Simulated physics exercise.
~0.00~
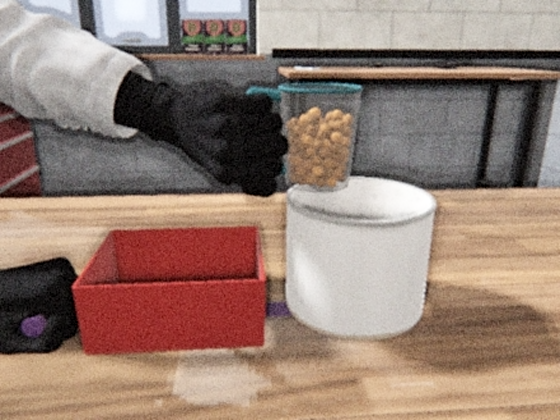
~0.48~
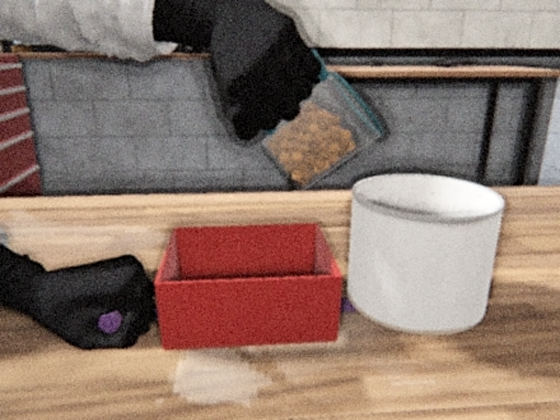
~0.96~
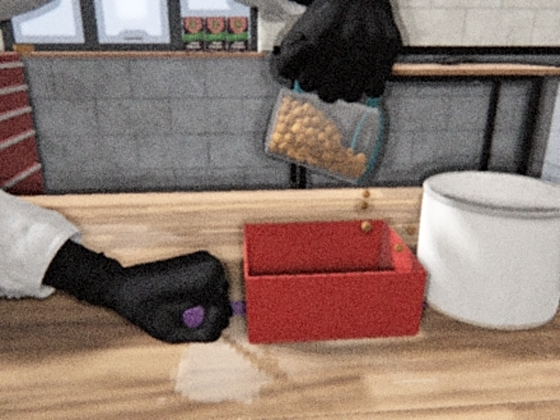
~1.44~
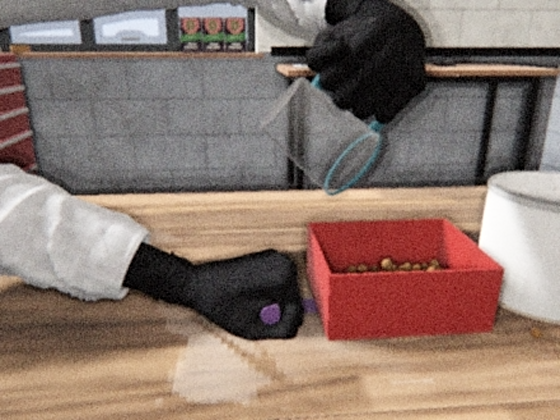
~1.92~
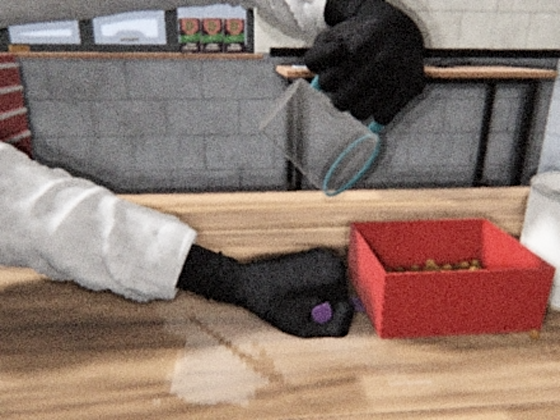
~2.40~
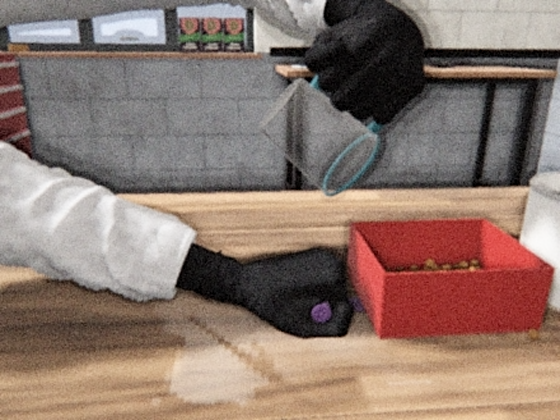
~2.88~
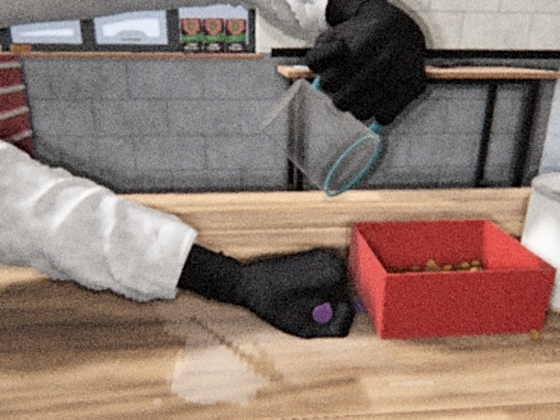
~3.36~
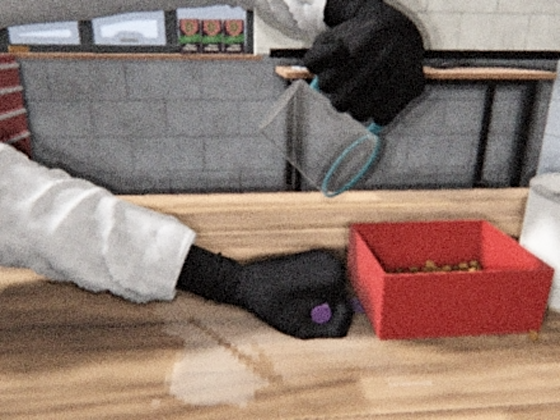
Chickpeas pouring from a tilting clear cup into a red tin as a gloved hand slides tin and white pot right.
